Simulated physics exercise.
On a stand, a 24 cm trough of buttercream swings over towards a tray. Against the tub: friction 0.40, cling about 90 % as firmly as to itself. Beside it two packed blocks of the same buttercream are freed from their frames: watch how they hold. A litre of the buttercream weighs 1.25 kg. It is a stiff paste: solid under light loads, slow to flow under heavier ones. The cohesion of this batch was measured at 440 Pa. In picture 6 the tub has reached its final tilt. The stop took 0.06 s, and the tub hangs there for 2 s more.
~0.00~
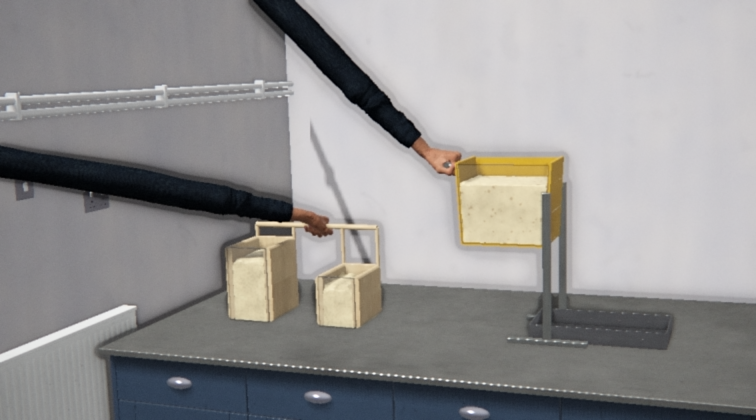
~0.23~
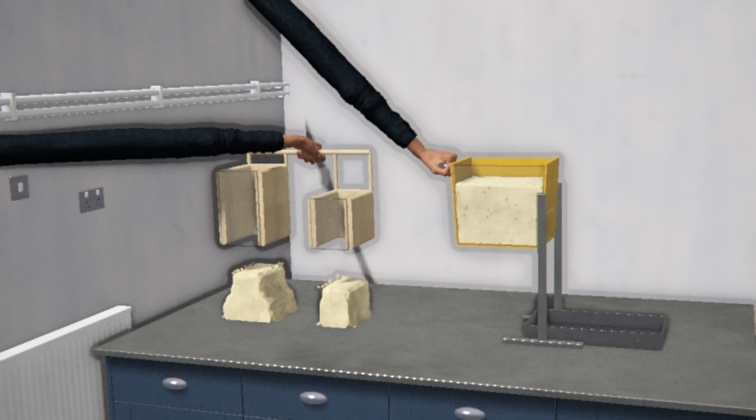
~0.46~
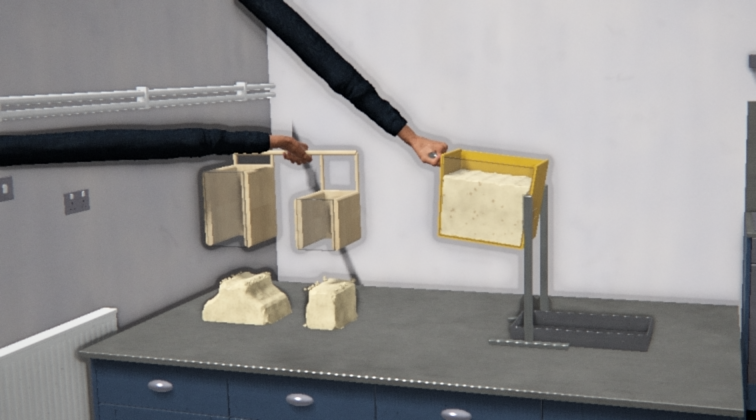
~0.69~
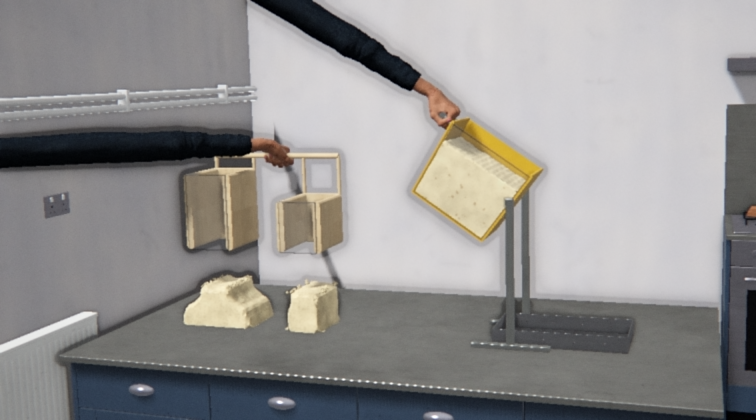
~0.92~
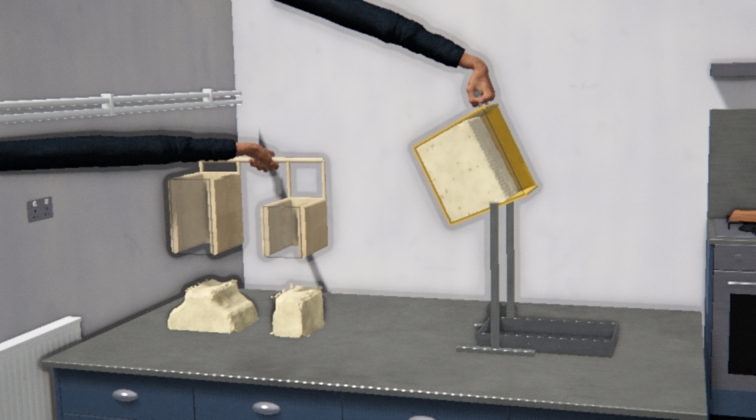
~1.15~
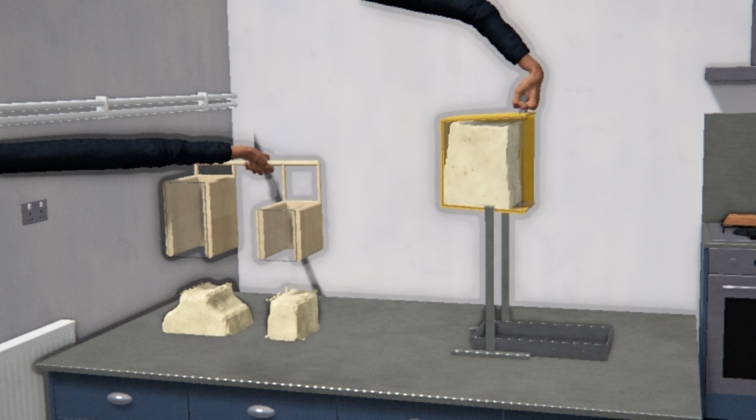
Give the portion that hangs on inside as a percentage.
About 45 %.
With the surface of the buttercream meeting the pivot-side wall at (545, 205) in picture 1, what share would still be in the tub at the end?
In that case some 60 per cent.
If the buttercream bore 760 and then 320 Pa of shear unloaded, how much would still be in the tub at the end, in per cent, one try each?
In turn about 60 %, 40 %.
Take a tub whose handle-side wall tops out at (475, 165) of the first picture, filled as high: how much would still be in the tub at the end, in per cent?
In that case some 65 per cent.
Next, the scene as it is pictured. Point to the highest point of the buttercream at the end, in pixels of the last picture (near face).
Around (462, 172).
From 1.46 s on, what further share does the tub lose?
About 12 %.
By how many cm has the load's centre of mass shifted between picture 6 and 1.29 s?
Some 6 cm.
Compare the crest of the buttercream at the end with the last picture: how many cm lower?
About 14 cm.
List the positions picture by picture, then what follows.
In the first frame, handle-side rim at (458, 164), tilt 0 degrees; top of the buttercream at (468, 184); blocks stand 21 cm, 14 cm (left to right).
In the second frame, handle-side rim at (454, 165), tilt 0 degrees; top of the buttercream at (464, 184); blocks stand 16 cm, 13 cm (left to right).
In the third frame, handle-side rim at (444, 156), tilt 7 degrees; top of the buttercream at (450, 177); blocks stand 14 cm, 13 cm (left to right).
In the fourth frame, handle-side rim at (454, 123), tilt 35 degrees; top of the buttercream at (447, 144); blocks stand 14 cm, 13 cm (left to right).
In the fifth frame, handle-side rim at (485, 109), tilt 64 degrees; top of the buttercream at (464, 122); blocks stand 14 cm, 13 cm (left to right).
In the sixth frame, handle-side rim at (524, 117), tilt 90 degrees; top of the buttercream at (455, 124); blocks stand 14 cm, 13 cm (left to right).
After 1.29 s, the tub is at 90 degrees and holds 91 %.
After 1.46 s, the tub is at 90 degrees and holds 57 %.
After 1.63 s, the tub is at 90 degrees and holds 45 %.
After 1.80 s, the tub is at 90 degrees and holds 45 %.
After 3.15 s, at the end, the tub is at 90 degrees and holds 45 %.
